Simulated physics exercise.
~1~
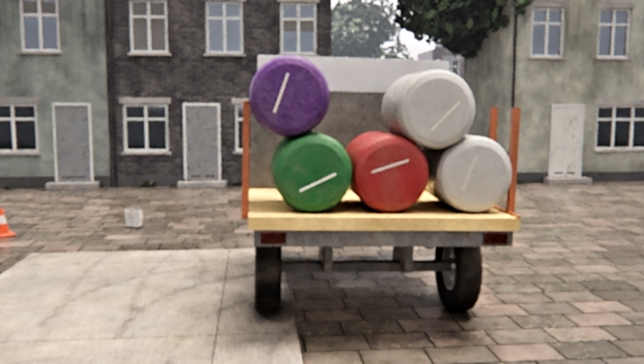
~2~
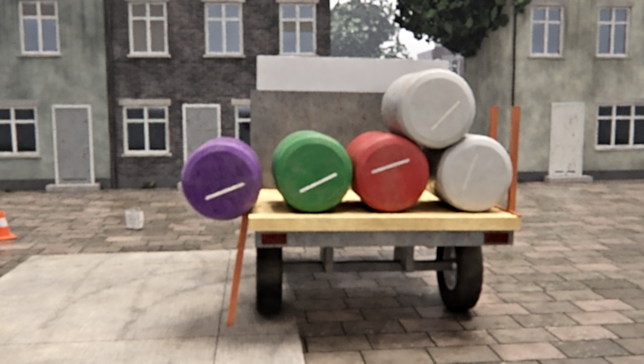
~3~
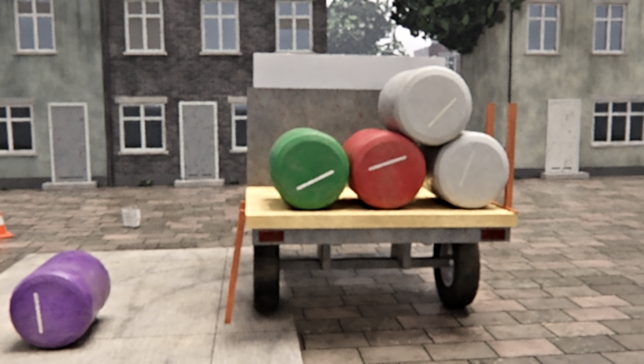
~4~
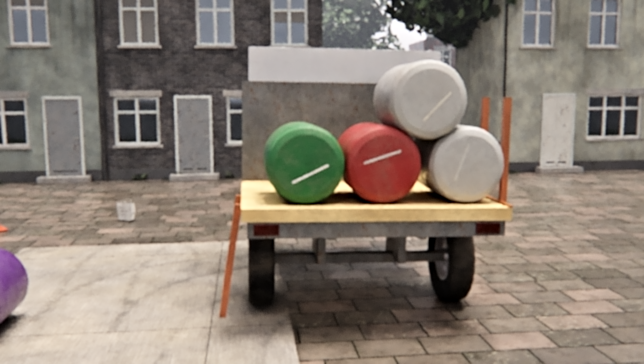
To begin with, five wrapped bales, purple, green, red and two whitish ones, sit stacked on the flatbed of a lorry seen from behind on a paved street, with upright orange posts at both sides. The posts on the left swing down, and the purple bale rolls off its perch on the green one and drops over the left edge. It lands on the ground and rolls away to the left. In the end it is partly out of view at the far left, while the other four bales remain stacked on the deck and the right-hand posts still stand.
